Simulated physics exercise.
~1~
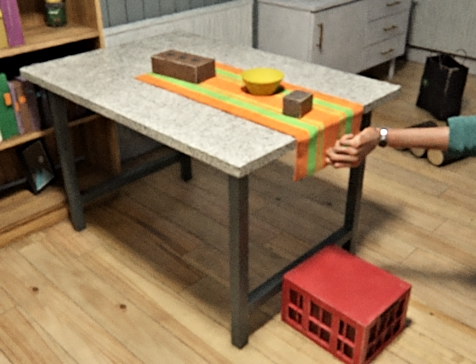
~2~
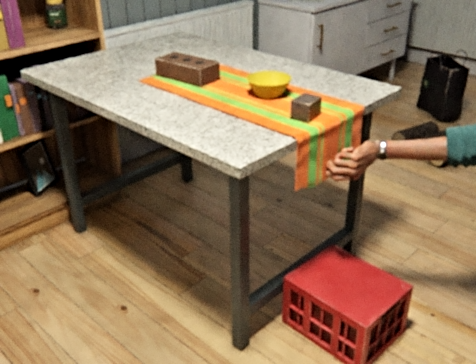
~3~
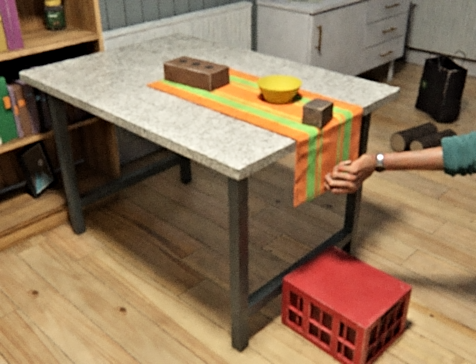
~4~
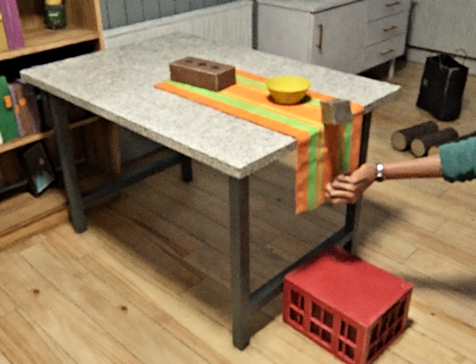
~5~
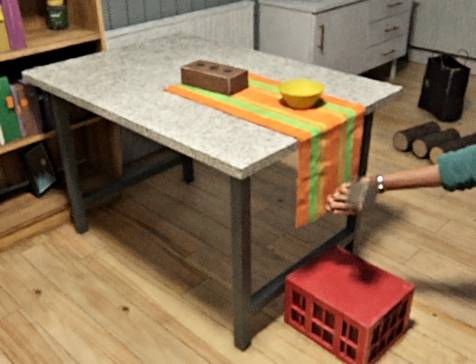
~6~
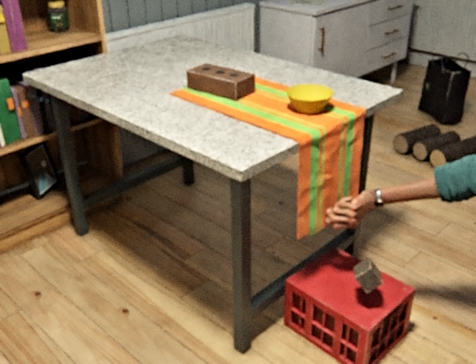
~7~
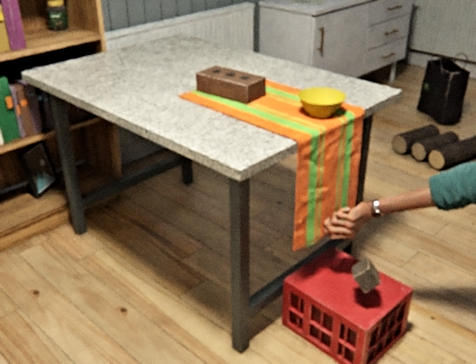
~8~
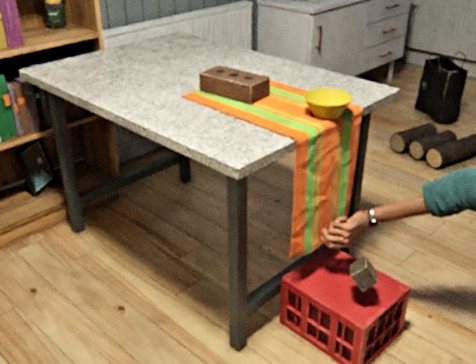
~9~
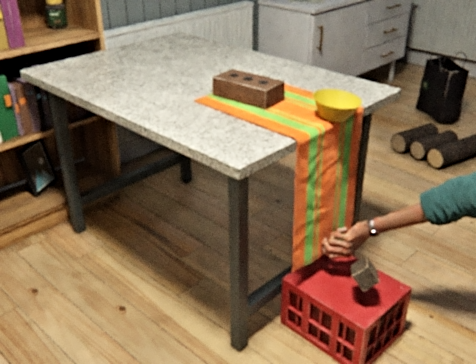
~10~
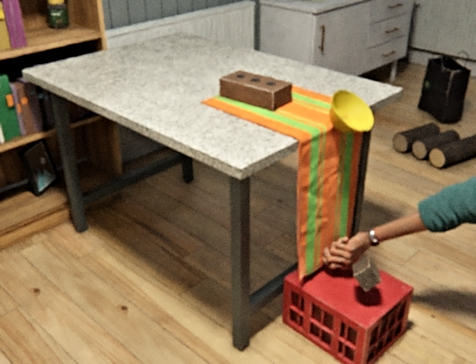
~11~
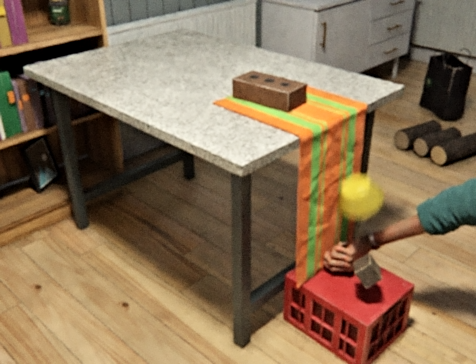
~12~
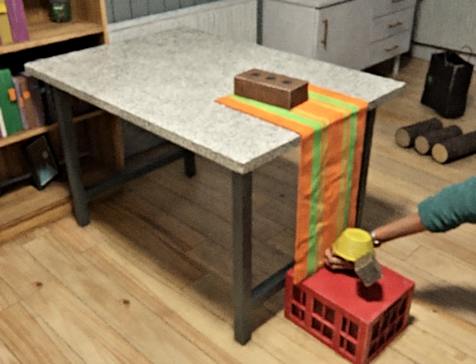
An orange hand towel with green stripes lies across a speckled grey table in a wood-floored room, seen from slightly above, carrying a brown brick, a yellow bowl and a small dark block. A hand reaching in from the right pulls its hanging end down towards a red crate on the floor. The block tips at the table's edge and drops onto the crate. The bowl rides along to the edge, tilts and falls after it. The towel's end comes to rest on the crate, with bowl and block down by the hand and the brick still on the table.
